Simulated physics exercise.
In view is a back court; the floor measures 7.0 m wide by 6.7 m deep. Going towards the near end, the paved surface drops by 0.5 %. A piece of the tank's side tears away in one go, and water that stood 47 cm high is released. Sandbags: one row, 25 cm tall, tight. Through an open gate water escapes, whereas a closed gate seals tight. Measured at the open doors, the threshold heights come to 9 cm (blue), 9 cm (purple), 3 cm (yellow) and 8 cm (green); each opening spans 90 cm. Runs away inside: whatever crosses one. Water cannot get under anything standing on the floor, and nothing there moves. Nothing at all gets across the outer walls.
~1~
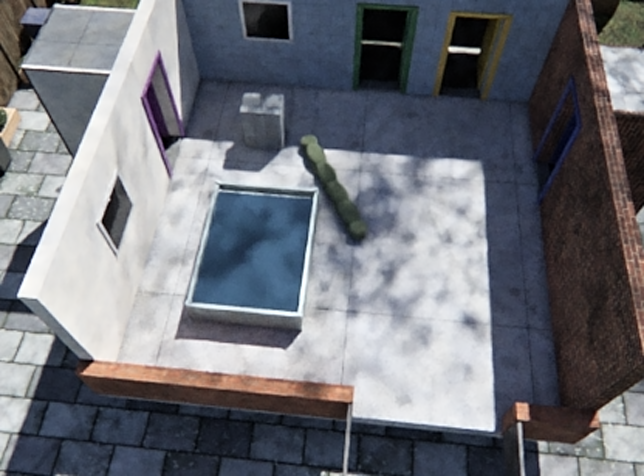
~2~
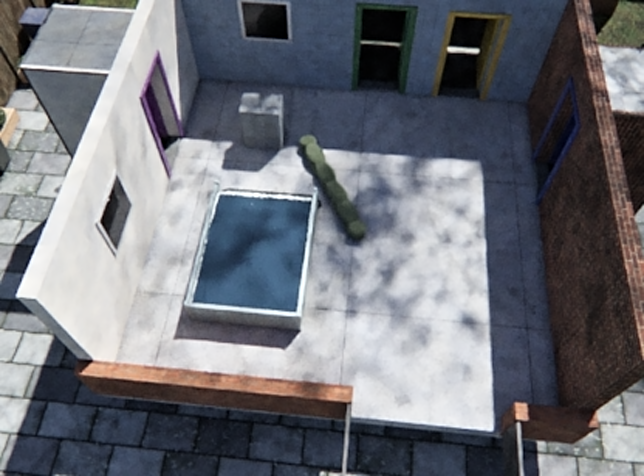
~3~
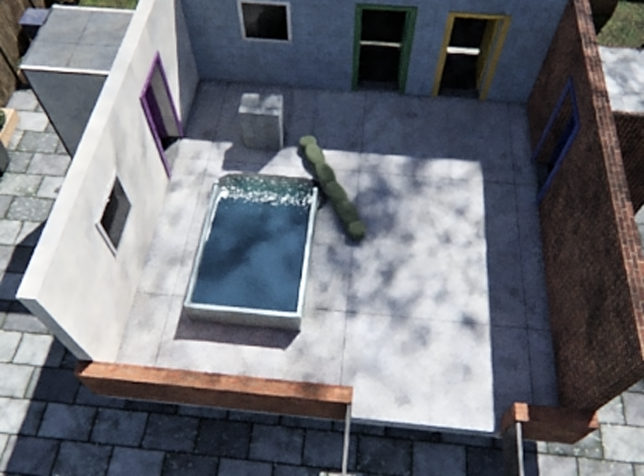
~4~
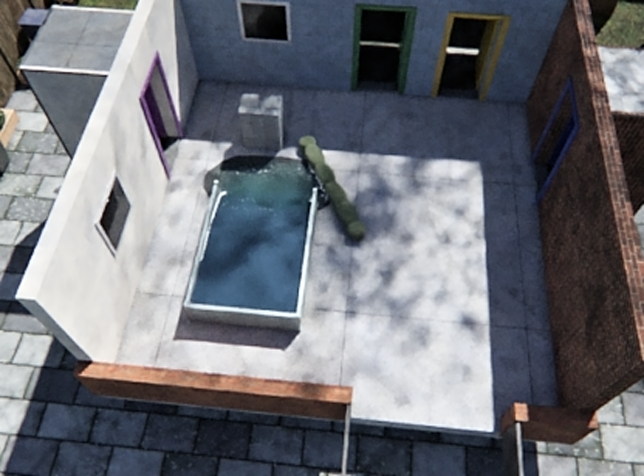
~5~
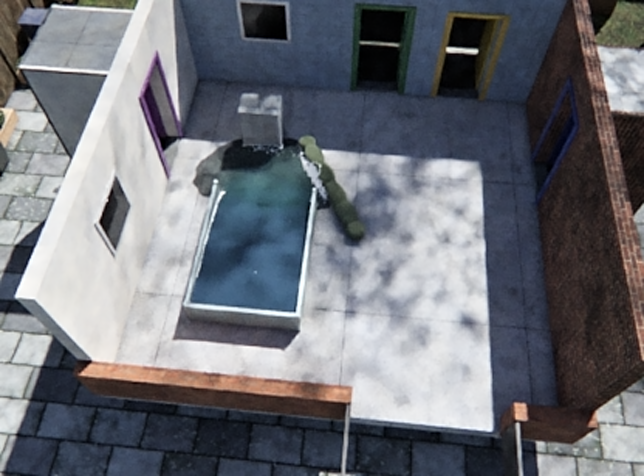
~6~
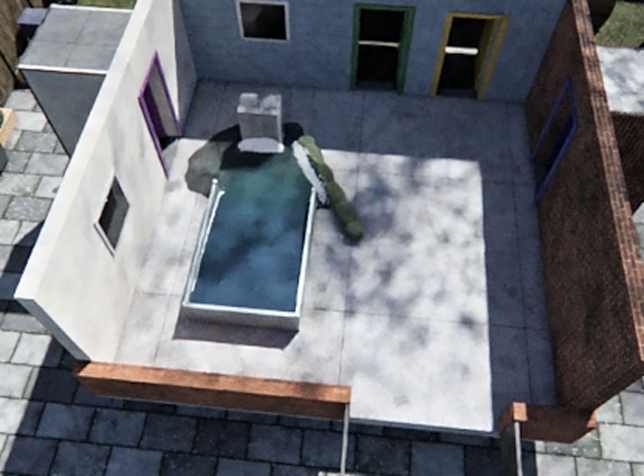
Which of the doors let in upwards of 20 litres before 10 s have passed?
At the end, at the blue door the inflow will be within bounds. At the purple door the inflow will be out of bounds. At the yellow door the inflow will be within bounds. At the green door the inflow will be within bounds.
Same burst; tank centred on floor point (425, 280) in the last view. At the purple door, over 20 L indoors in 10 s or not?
Then the purple door stays within it.
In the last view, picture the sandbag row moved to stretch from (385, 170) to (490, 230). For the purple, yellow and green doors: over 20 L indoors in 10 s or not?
Doors: Purple exceeds / yellow exceeds / green exceeds.
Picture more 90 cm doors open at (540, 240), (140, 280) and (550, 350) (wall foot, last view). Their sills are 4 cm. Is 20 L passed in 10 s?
Well, the first is on the low side, the second is on the low side, and the third is on the low side.
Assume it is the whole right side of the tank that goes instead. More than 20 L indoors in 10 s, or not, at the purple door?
Purple: Falls short.
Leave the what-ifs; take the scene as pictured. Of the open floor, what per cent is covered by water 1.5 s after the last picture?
20 %.
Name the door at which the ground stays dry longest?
The blue door is last.
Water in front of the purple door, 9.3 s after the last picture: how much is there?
The depth there is around 7.0 cm.
Then, 0.7 s after the last picture water covers 15 % of the floor and is deepest (36 cm) near (275, 158); blue door not reached, purple door 3 cm at the sill, 0 L in, yellow door not reached, green door not reached.
Then, 1.5 s after the last picture water covers 20 % of the floor and is deepest (32 cm) near (275, 158); blue door not reached, purple door 16 cm at the sill, 5 L in, yellow door not reached, green door 5 cm at the sill, 0 L in.
Then, 2.8 s after the last picture water covers 35 % of the floor and is deepest (24 cm) near (193, 98); blue door not reached, purple door 22 cm at the sill, 92 L in, yellow door 2 cm at the sill, 0 L in, green door 6 cm at the sill, 0 L in.
Then, 5.3 s after the last picture water covers 60 % of the floor and is deepest (13 cm) near (191, 104); blue door 3 cm at the sill, 0 L in, purple door 11 cm at the sill, 178 L in, yellow door 3 cm at the sill, 0 L in, green door 3 cm at the sill, 0 L in.
Then, 9.3 s after the last picture water covers 80 % of the floor and is deepest (8 cm) near (262, 178); blue door 5 cm at the sill, 0 L in, purple door 7 cm at the sill, 181 L in, yellow door 3 cm at the sill, 1 L in, green door 3 cm at the sill, 0 L in.
